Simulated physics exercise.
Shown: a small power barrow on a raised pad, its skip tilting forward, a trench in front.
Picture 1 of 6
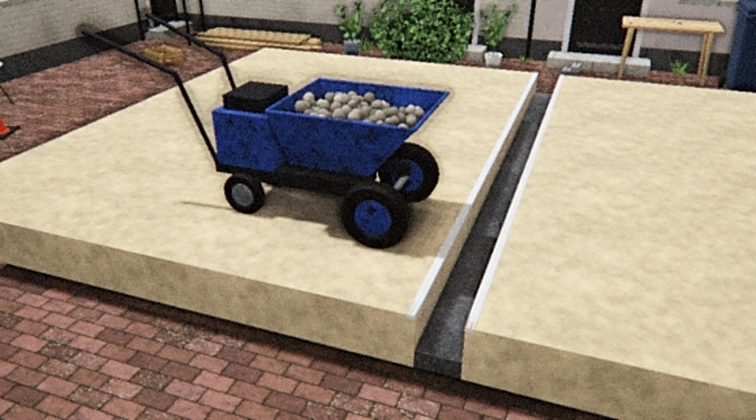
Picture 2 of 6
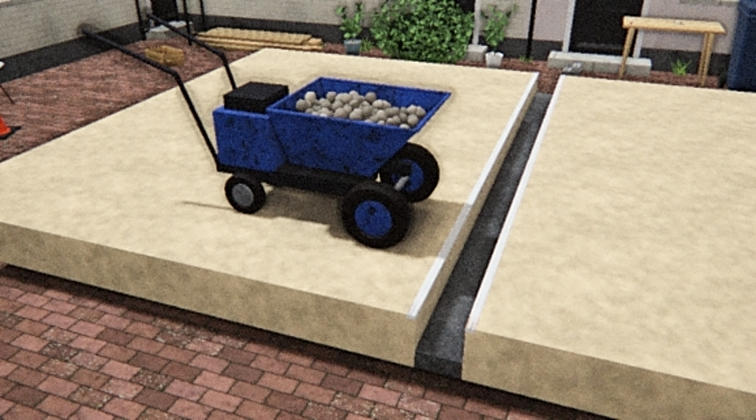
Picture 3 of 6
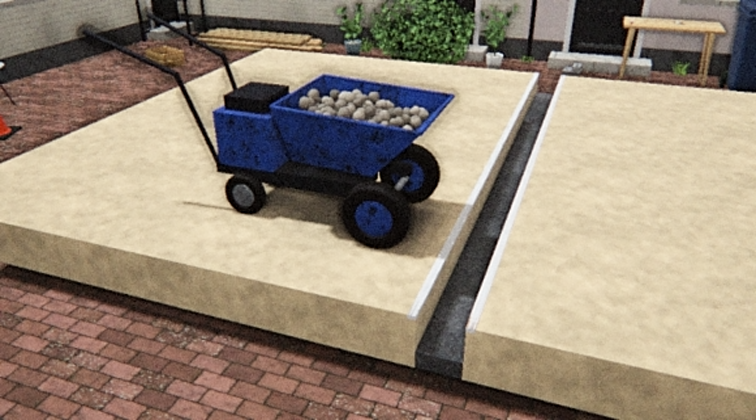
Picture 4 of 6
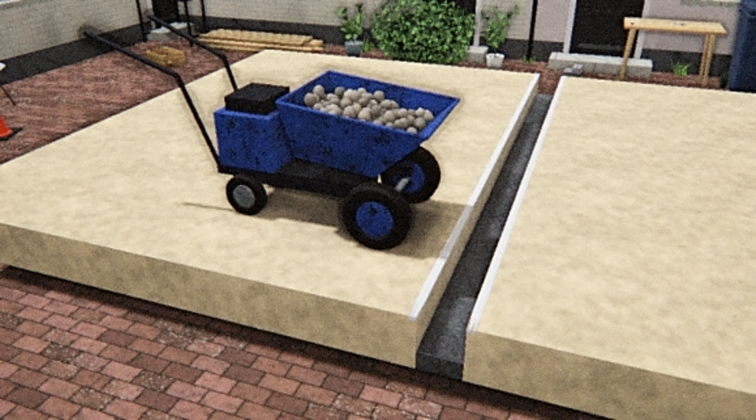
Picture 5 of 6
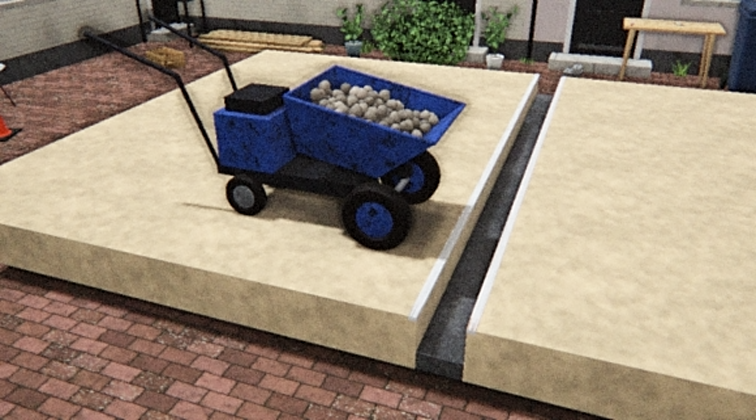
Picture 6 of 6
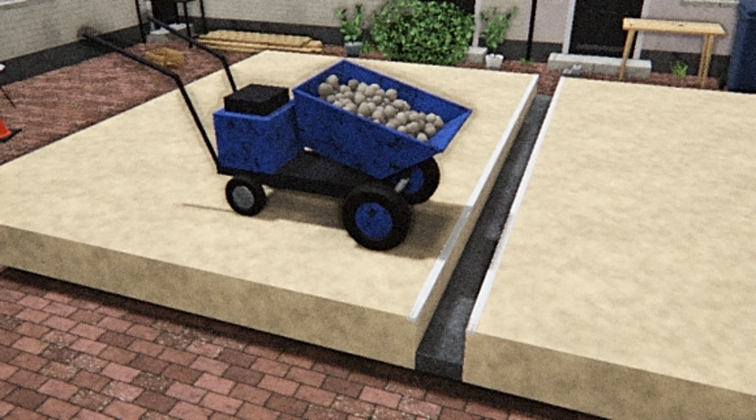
Blue skip of a small power barrow tilting gradually forward with its load of pebbles, on a raised pad beside a narrow trench.
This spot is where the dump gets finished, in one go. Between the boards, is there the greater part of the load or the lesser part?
Most stays out.
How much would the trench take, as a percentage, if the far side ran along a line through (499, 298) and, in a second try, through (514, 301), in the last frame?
About 50 %, then 70 %.
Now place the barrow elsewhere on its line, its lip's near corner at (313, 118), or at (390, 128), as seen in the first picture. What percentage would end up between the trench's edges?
Some 40 in a hundred, then some 70 in a hundred.
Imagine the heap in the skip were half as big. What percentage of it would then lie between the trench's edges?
20 in a hundred, roughly.
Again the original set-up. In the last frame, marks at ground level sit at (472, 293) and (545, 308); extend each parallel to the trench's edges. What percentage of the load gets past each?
Roughly 80 per cent, then roughly 40 per cent.
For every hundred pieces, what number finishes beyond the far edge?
It works out to close to 75 per cent.
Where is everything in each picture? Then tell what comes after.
The first frame shows lip of the skip at (414, 131), level; top of the load at (337, 110), river pebbles; first edge of the trench at (428, 281); far edge at (483, 293), the trench under half as wide as the skip, and about as deep as wide.
The second frame shows lip of the skip at (416, 132), level; top of the load at (338, 109).
The third frame shows lip of the skip at (420, 134), tipped barely; top of the load at (342, 108).
The fourth frame shows lip of the skip at (427, 138), tipped a little; top of the load at (346, 102).
The fifth frame shows lip of the skip at (434, 144), tipped a little; top of the load at (341, 100).
The sixth frame shows lip of the skip at (441, 151), tipped clearly; top of the load at (349, 97); first edge of the trench at (429, 283); far edge at (484, 295).
Soon, skip tipped steeply; all in the skip.
A while on, skip tipped right over; about two thirds in the skip; a stray few in or heaped over the trench; about a quarter beyond it; a stray few falling.
Towards the end, skip tipped right over; about a quarter in the skip; a small part in or heaped over the trench; about two thirds beyond it.
Finally, skip tipped right over; a small part in the skip; about a quarter in or heaped over the trench; most beyond it.
